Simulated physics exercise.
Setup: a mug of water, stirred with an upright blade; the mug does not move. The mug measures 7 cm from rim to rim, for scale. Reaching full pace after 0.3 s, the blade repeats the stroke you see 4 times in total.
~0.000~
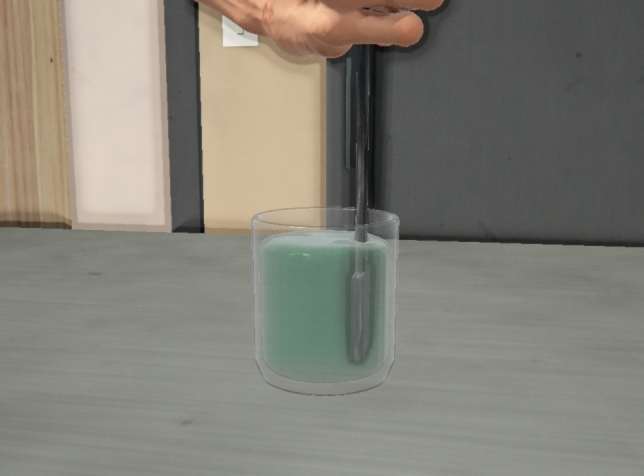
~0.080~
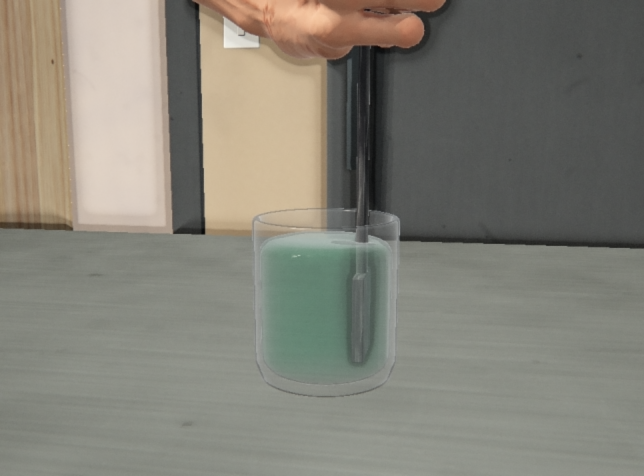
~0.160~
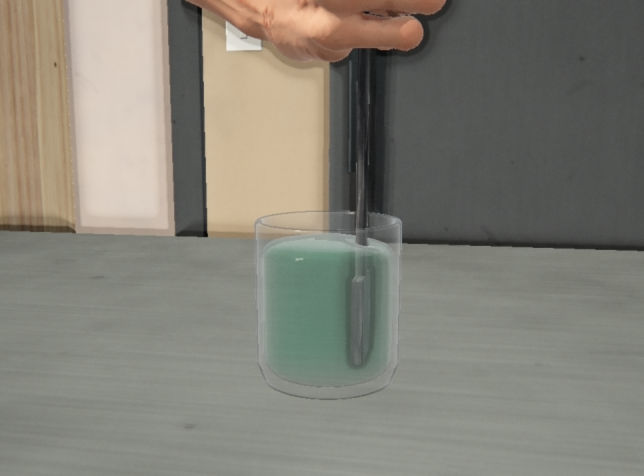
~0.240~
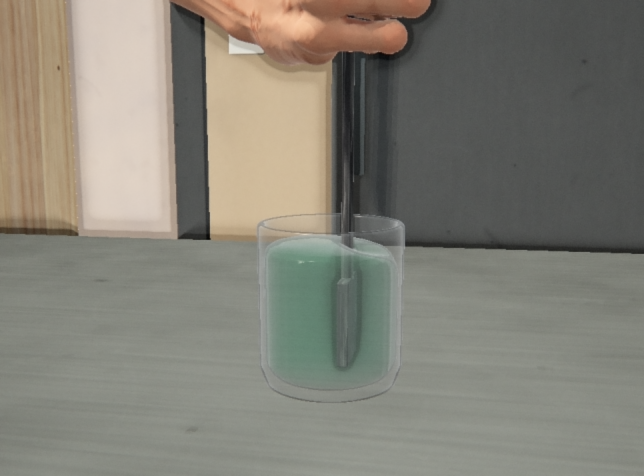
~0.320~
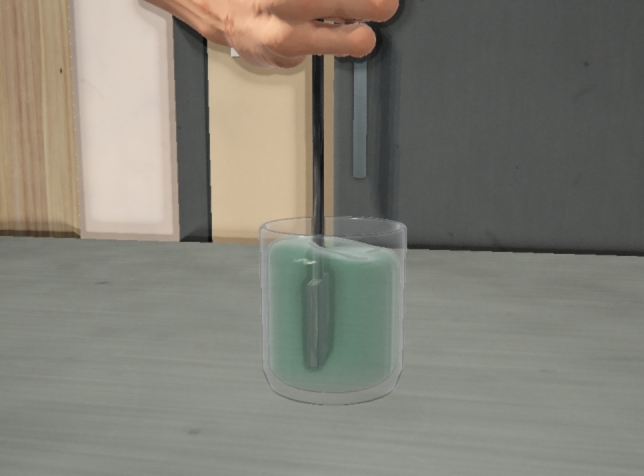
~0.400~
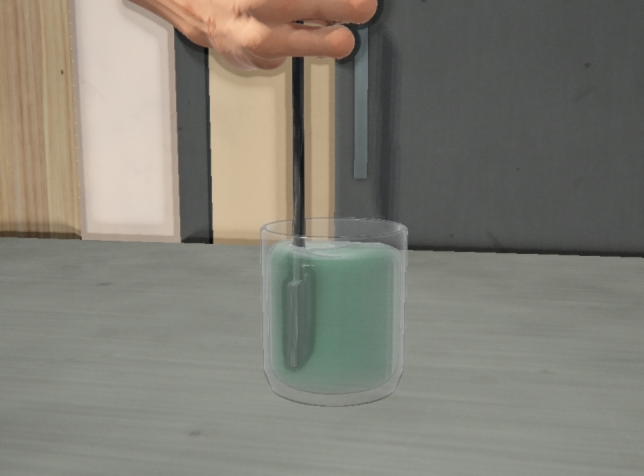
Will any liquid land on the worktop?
The stir is harmless.
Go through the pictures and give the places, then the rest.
In the first picture, the stem is at (363, 96); surface from (261, 240) to (391, 246); the rim runs from (258, 219) to (395, 223).
In the second picture, the stem is at (364, 97); surface from (263, 241) to (391, 247).
In the third picture, the stem is at (363, 99); surface from (264, 243) to (393, 251).
In the fourth picture, the stem is at (348, 103); surface from (266, 244) to (398, 257).
In the fifth picture, the stem is at (318, 105); surface from (269, 241) to (400, 255).
In the sixth picture, the stem is at (298, 107); surface from (270, 243) to (401, 248).
After 0.93 s 0 ml is over the rim.
After 1.47 s 0 ml is over the rim.
After 2.00 s 0 ml is over the rim.
After 2.53 s 0 ml is over the rim.
In the end 0 ml is over the rim.
